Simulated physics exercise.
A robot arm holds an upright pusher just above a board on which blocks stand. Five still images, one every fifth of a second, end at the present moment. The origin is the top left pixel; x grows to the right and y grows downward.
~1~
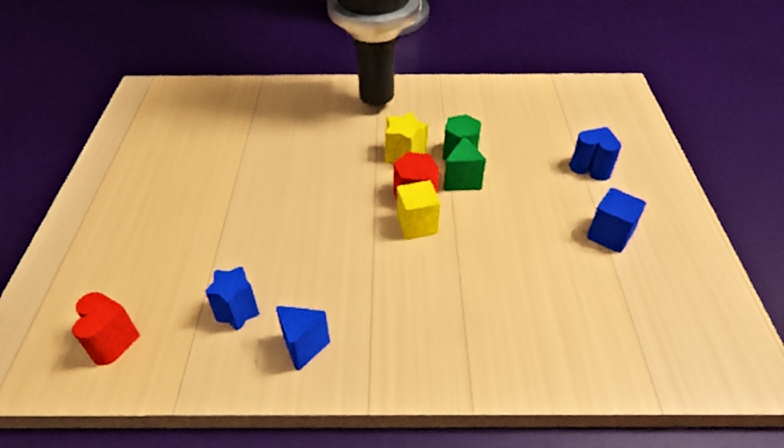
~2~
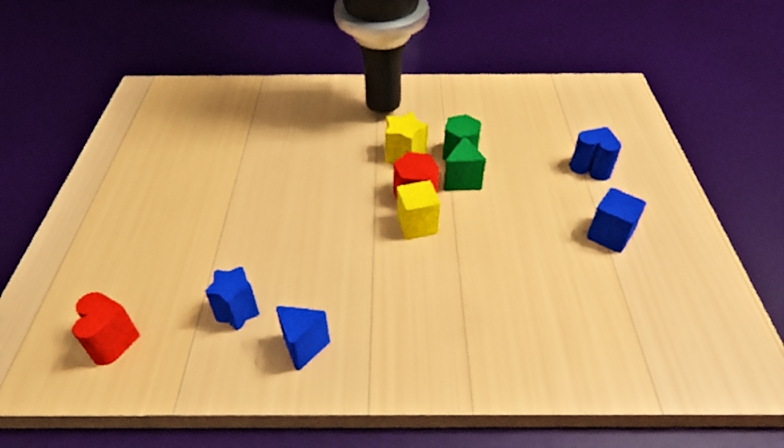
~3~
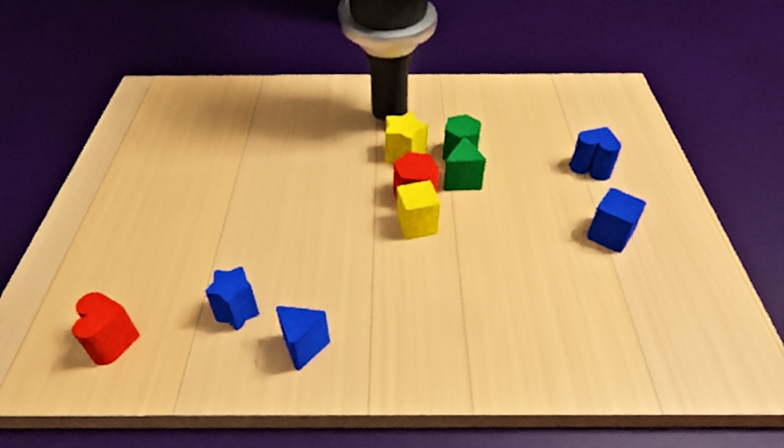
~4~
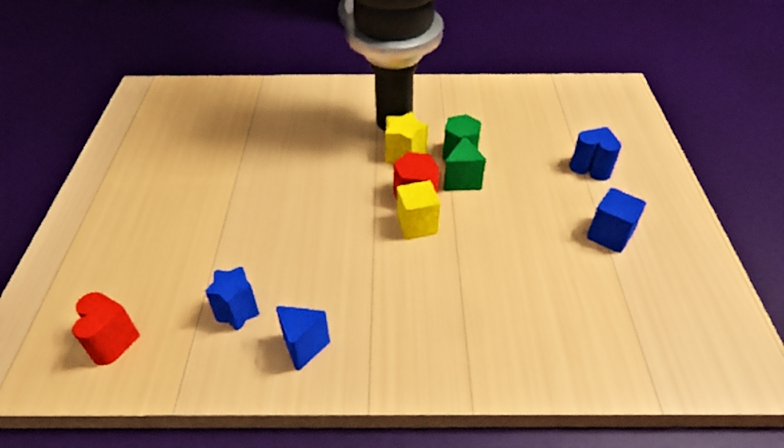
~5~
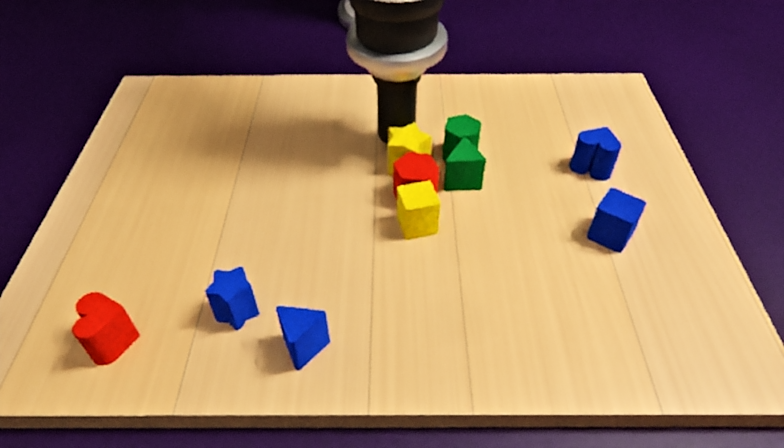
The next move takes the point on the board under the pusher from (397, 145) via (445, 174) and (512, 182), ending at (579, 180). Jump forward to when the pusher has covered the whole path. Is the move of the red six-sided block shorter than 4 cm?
Going by the path, no.
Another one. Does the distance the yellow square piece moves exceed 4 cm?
No - that is not the case.
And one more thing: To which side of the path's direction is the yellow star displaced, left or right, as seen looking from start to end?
Answer: Rightward.
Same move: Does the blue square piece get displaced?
No, that is not how it ends up.
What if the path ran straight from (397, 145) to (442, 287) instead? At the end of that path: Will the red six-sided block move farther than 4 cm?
Short answer: Yes.
On the path given first. One third of the way, pusher at (446, 164); yellow star at (456, 168); red six-sided block at (442, 193), turned 40° clockwise; yellow square piece at (414, 214), turned 60° clockwise; green three-sided block at (487, 160), turned 60° anticlockwise.
Two thirds of the way, pusher at (514, 171); yellow star at (473, 175), turned 40° clockwise; red six-sided block at (444, 196), turned 45° clockwise; yellow square piece at (413, 215), turned 65° clockwise; green three-sided block at (536, 176), turned 10° clockwise.
At the end, pusher at (582, 169); yellow star at (473, 175), turned 40° clockwise; red six-sided block at (444, 196), turned 45° clockwise; yellow square piece at (413, 215), turned 65° clockwise; green three-sided block at (541, 176), turned 45° clockwise; blue heart at (609, 134), turned 15° clockwise; blue square piece unmoved.
